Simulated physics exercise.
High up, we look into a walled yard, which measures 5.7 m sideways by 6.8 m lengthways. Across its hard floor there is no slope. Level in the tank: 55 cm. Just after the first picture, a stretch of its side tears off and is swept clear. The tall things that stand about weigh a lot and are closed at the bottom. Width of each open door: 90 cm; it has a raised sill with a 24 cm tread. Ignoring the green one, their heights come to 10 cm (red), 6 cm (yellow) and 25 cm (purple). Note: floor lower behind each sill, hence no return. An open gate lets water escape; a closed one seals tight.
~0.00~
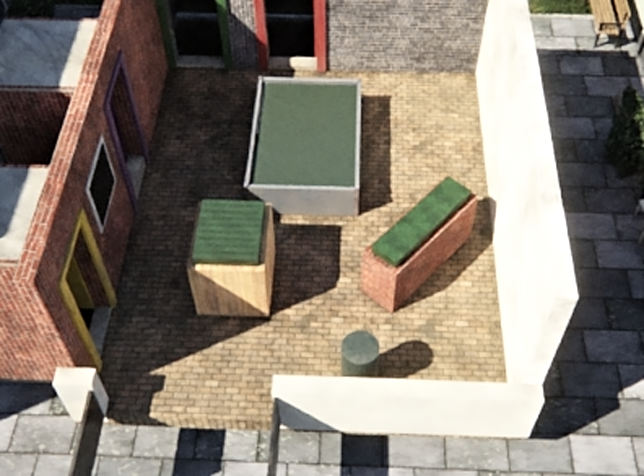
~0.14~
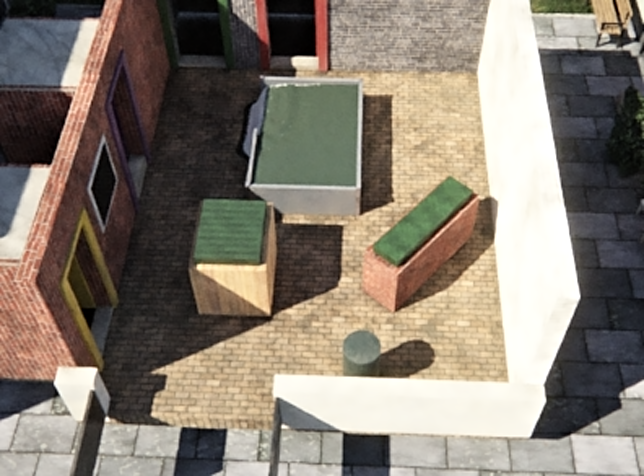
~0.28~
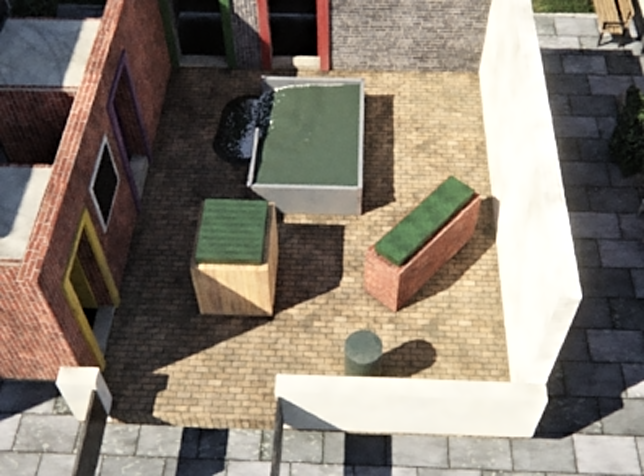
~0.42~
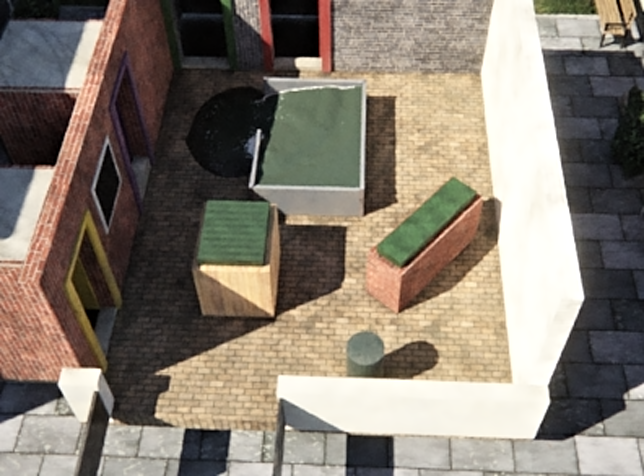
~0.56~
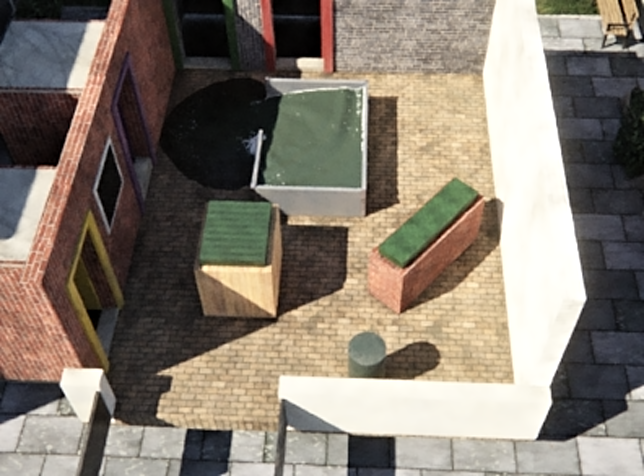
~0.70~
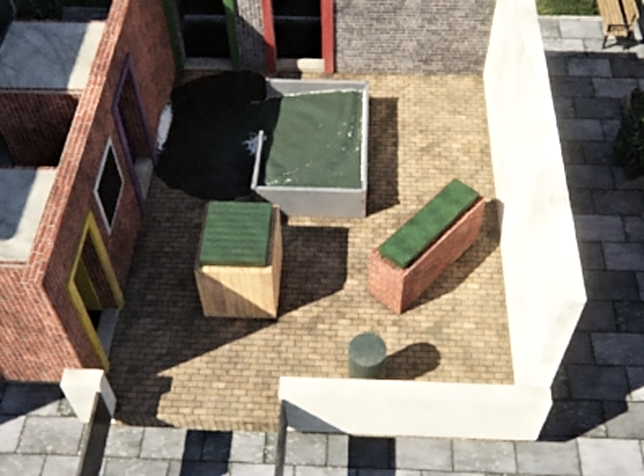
Dark liquid burst from the left side of a grey-walled tank in a brick-paved yard, spreading leftward in a widening rounded pool toward the brick wall while the green surface inside the tank rippled.
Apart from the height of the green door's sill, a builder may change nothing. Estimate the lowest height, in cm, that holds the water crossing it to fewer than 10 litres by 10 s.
My estimate is 32 cm.
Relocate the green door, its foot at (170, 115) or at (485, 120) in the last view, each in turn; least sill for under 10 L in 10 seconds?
Roughly 31 cm, then roughly 9.5 cm.
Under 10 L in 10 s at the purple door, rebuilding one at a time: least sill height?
Purple would need about 12.0 cm on its own.
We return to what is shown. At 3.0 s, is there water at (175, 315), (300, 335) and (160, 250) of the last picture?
First wet through, second bone-dry, third wet through.
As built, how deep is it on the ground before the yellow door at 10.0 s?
Depth: Near 5.5 cm.
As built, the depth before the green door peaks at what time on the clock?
Approximately 2.0 s.
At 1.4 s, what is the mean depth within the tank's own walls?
Roughly 38 cm on average.
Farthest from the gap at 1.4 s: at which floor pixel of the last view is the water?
Somewhere near the pixel (141, 224).
After 1.4 s water covers 15 % of the floor, deepest (43 cm) near (176, 73); 15 cm at the green door, 0 litres in over its 8 cm sill.
After 3.0 s water covers 35 % of the floor, deepest (26 cm) near (176, 73); 23 cm at the green door, 178 litres in over its 8 cm sill.
After 10.0 s water covers 75 % of the floor, deepest (8 cm) near (492, 217); 7 cm at the green door, 378 litres in over its 8 cm sill.
At the green door as built, the water arrived by 0.9 s and peaked near 28 cm at 2.0 s.
Run again over the same 10 s with other heights there, 21 litres in over 28 cm, 1 litre over 38 cm. The limit of 10 litres is kept from about 32 cm up.
